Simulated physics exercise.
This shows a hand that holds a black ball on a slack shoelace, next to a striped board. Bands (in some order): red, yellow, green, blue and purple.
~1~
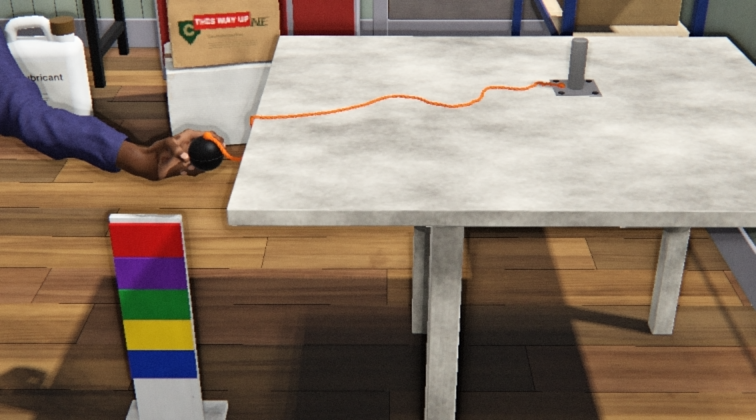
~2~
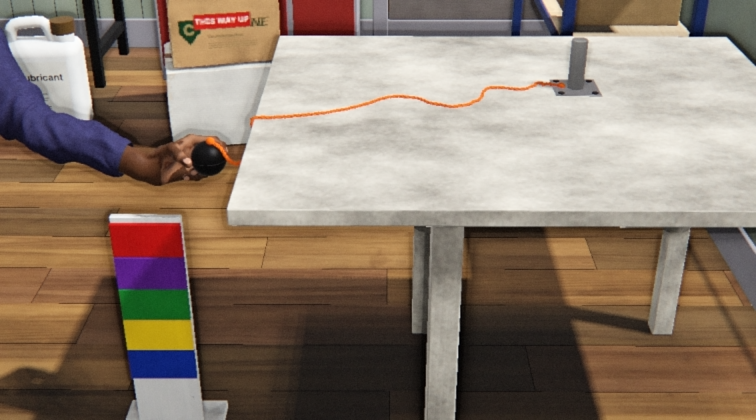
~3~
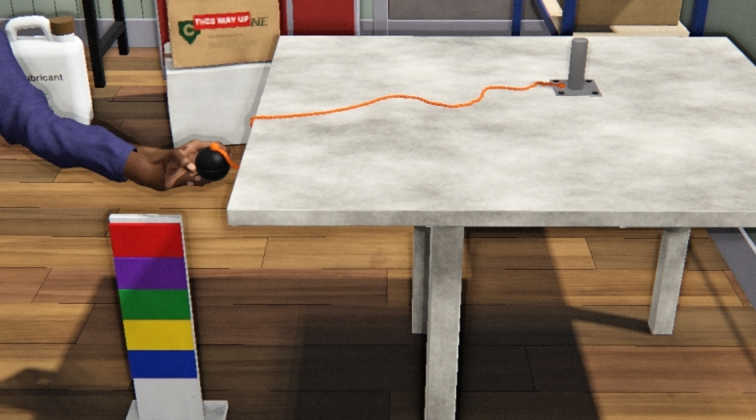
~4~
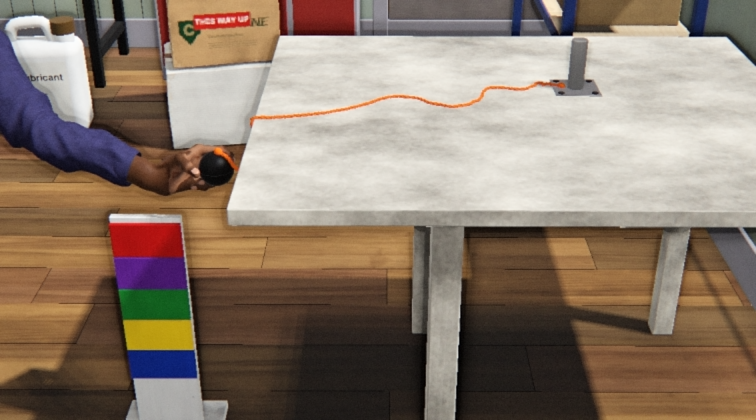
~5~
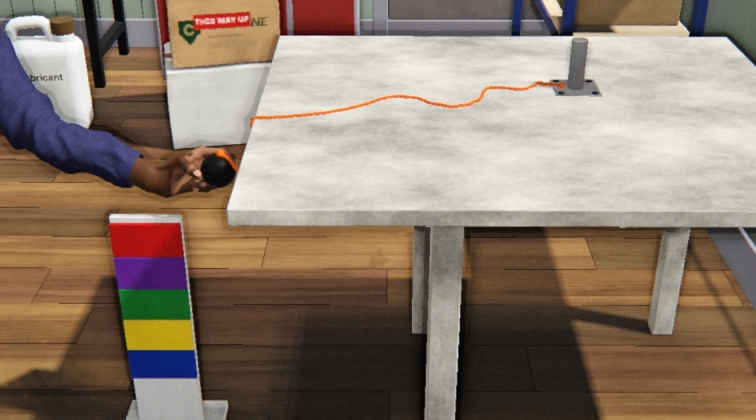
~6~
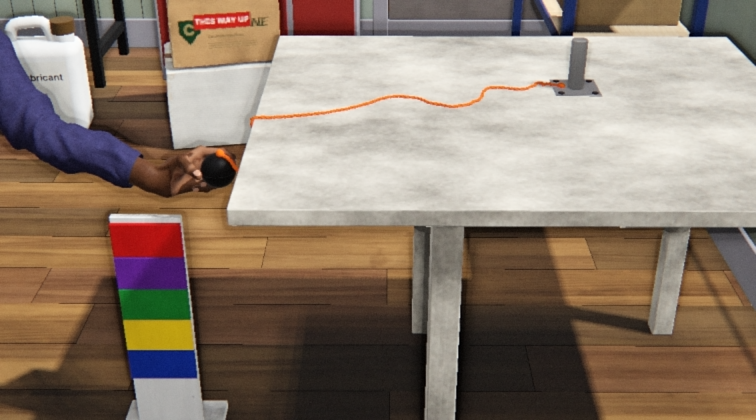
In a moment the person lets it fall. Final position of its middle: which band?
Band: Purple.
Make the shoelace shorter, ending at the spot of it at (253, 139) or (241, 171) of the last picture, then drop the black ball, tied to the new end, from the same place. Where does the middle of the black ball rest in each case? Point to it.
In turn, around (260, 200) and around (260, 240).
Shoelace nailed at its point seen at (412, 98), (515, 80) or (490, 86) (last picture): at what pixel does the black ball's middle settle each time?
Approximately (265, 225), (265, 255) and (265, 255) respectively.
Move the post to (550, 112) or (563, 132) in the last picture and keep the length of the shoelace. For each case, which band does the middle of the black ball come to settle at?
Case by case: Green, then green.
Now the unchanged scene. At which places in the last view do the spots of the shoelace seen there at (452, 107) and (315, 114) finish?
First one: (403, 96); second one: (258, 117).
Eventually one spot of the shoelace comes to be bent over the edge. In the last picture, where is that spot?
(322, 113), give or take.
A little later, ball near (271, 252); level with purple.
Next, ball near (259, 259); level with purple.
When it is over, ball near (263, 262); level with purple. The purple one.
